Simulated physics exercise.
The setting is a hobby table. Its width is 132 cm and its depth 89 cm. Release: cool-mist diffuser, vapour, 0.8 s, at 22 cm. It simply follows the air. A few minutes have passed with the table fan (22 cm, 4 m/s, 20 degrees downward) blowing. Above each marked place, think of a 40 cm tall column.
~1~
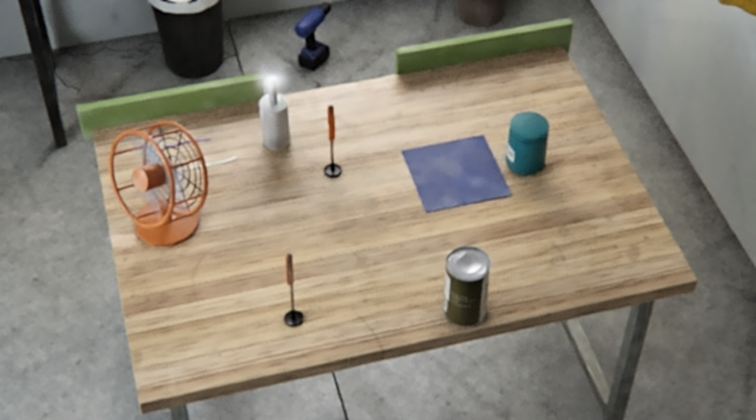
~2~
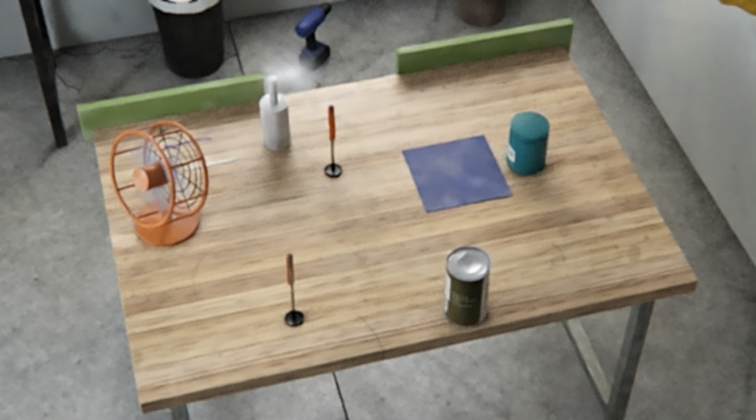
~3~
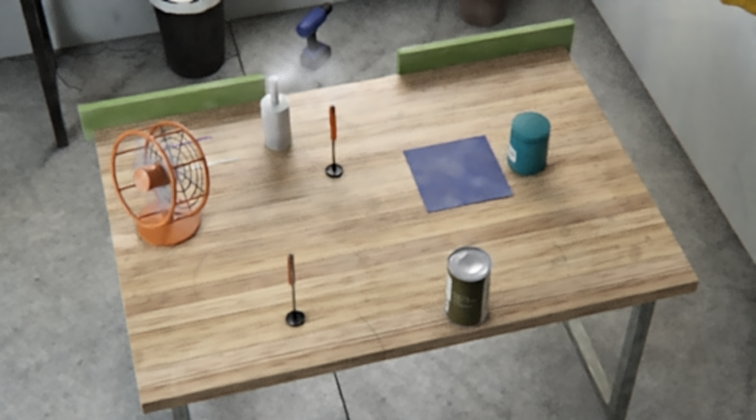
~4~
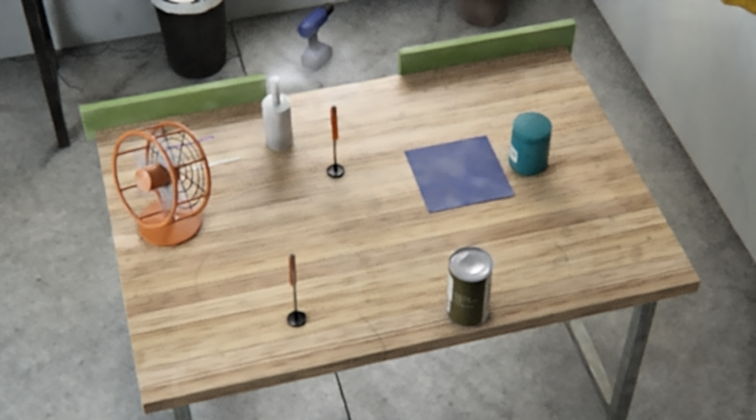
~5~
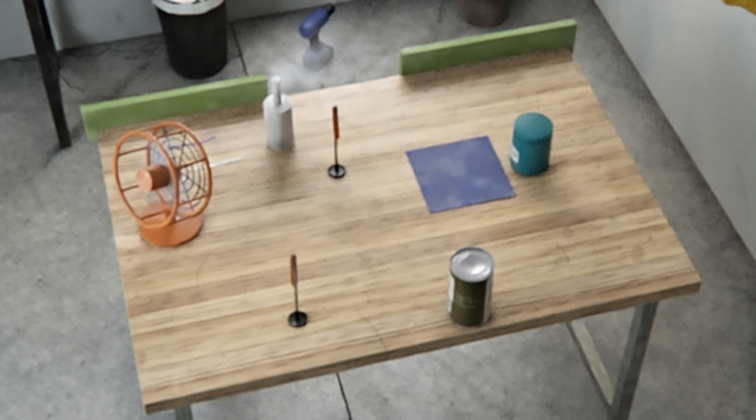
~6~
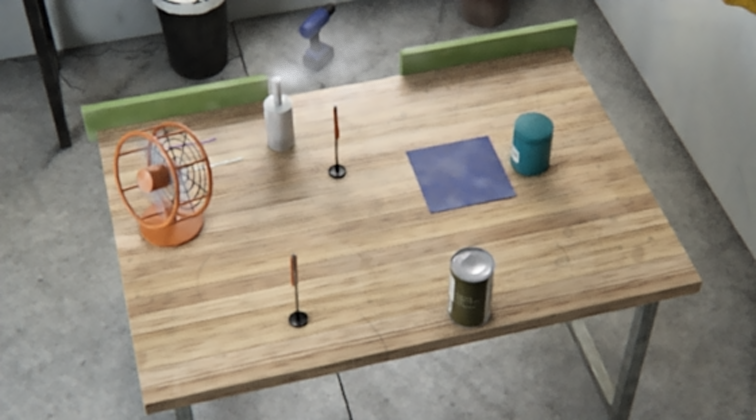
On a wooden hobby table, an orange fan stands at the left near a white diffuser, with two ribbon stands, a blue square, a tin and a teal jar. A bright puff of vapour sits above the diffuser, then drifts right and thins to a faint haze, while the objects stay in place.
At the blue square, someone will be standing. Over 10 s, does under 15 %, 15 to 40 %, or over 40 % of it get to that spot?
In that time, less than 15 % gets there.
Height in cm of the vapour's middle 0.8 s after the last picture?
Height of middle: Approx. 18 cm.
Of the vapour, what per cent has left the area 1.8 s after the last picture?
About 90 %.
Then, 0.8 s after the last picture we count, 1 % has passed over the blue square, with 44 % still about or yet to come, and the middle of the rest is near (430, 10).
Then, 1.8 s after the last picture we count, 2 % has passed over the blue square, with 6 % still about or yet to come.
Then, 3.8 s after the last picture we count, 2 % has passed over the blue square, with 1 % still about or yet to come.
Then, 9.8 s after the last picture we count, 2 % has passed over the blue square, with 0 % still about or yet to come.
